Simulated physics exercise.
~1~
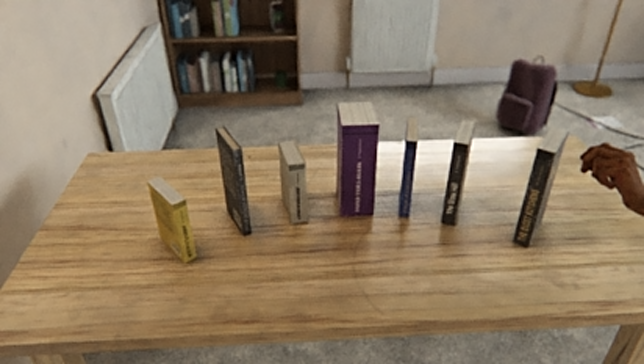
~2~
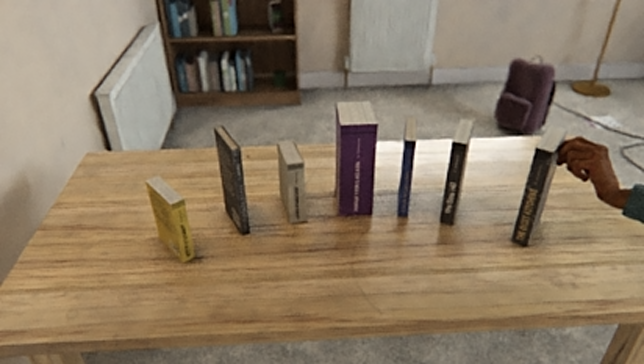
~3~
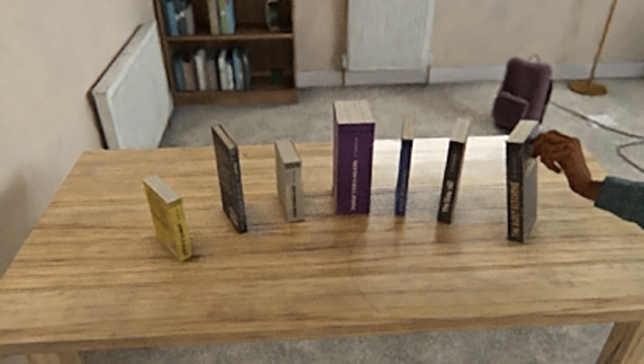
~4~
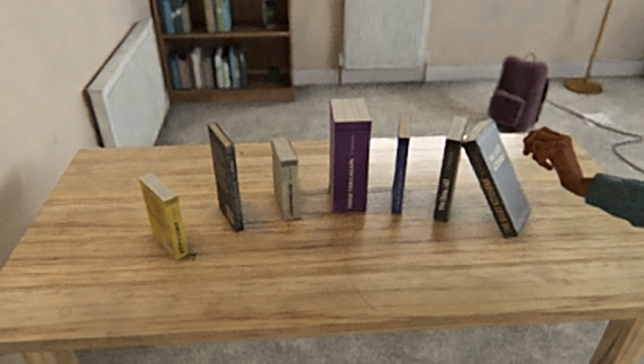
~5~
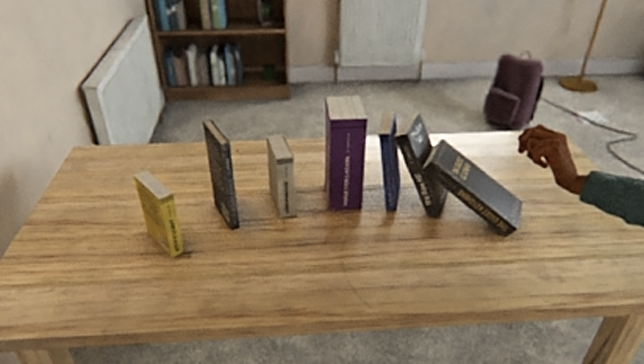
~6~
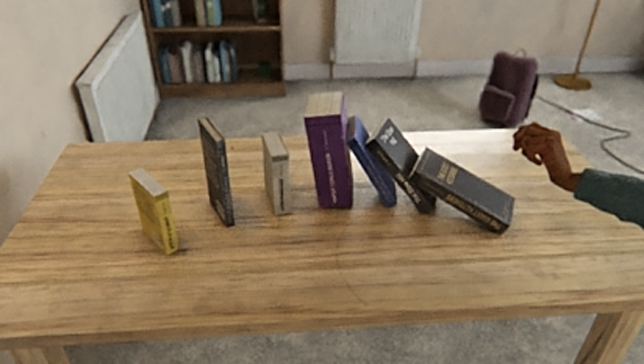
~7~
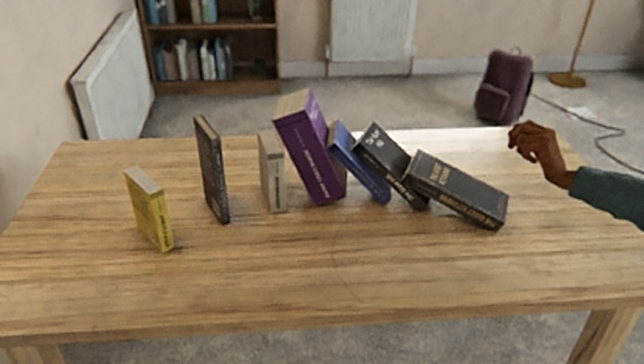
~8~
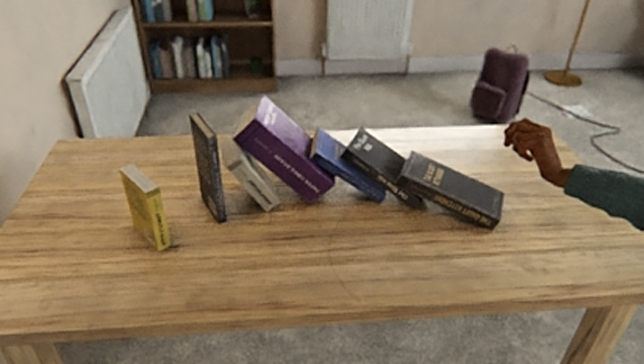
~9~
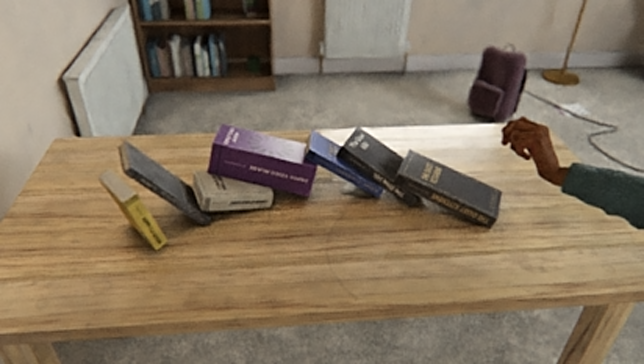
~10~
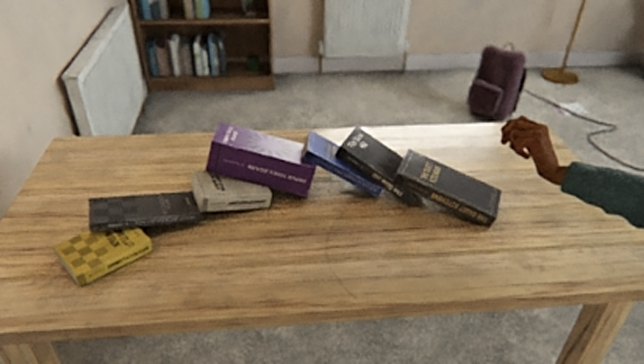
A dark-skinned hand in a green sleeve reaches in from the right and nudges the nearest of seven upright books, set in a curving row on a wooden table in a living room. The dark book tips left into its neighbour, and the hand stays back as the lean passes to a slim blue book. That one pushes the thick purple book, which topples onto a small pale one. The next dark book then drops against the yellow book at the far left. The yellow book falls flat, leaving all seven toppled, several propped on one another.
